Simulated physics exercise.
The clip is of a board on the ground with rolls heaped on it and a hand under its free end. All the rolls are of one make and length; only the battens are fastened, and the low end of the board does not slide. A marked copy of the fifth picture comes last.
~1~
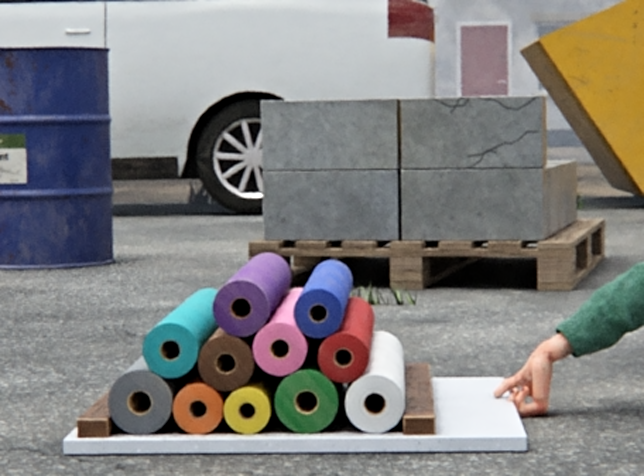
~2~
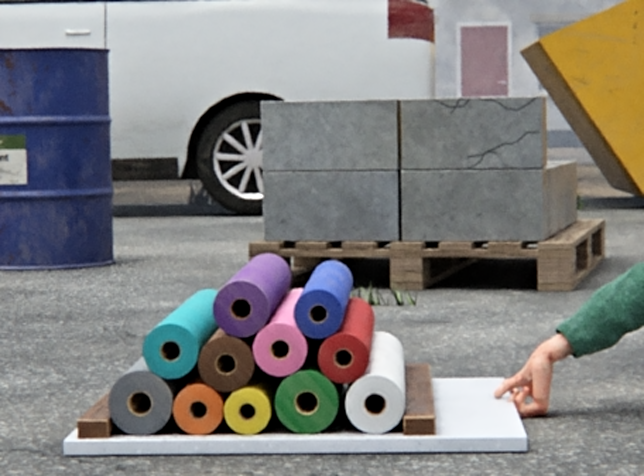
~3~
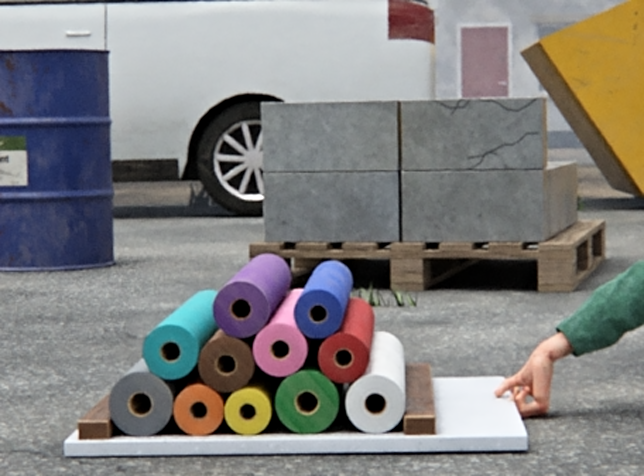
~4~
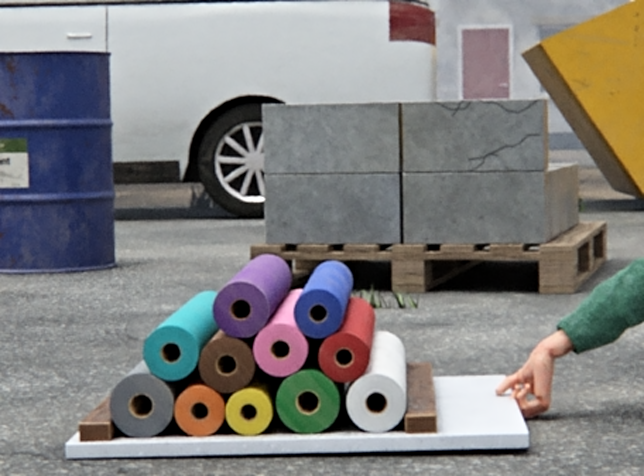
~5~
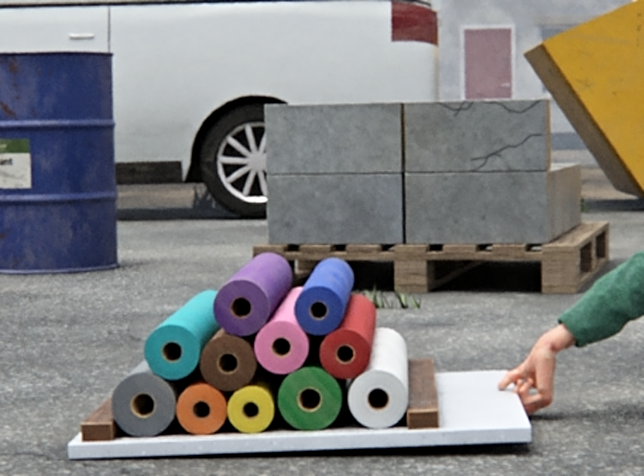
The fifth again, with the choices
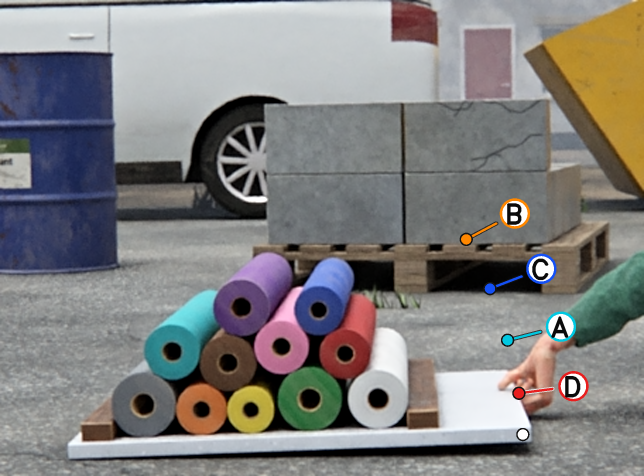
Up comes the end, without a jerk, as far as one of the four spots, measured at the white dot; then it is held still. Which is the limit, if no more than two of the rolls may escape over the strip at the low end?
The last mark within the limit is C.
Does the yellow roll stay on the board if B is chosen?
Yes.
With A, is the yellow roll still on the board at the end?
Yes.
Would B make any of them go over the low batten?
Yes, at B.
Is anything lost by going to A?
No.
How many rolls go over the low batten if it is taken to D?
At D the number is none.
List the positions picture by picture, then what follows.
In the first picture, grey roll (140, 402); yellow roll (247, 411).
In the second picture, yellow roll (248, 412); green roll (307, 402).
In the third picture, board (305, 404); white roll (375, 404); red roll (343, 358).
In the fourth picture, board (306, 404); grey roll (142, 405).
In the fifth picture, board (308, 402); grey roll (144, 405).
On the marked copy, A at (507, 340); B at (466, 239); C at (490, 289); D at (519, 393); the white dot at (523, 435).
With C. Early on, board at 14°.
Further on, board at 20°.
At the end, board at 20°, two over the low batten (turquoise, purple).
As for the rest, A none over the low batten; B five over the low batten; D none over the low batten.
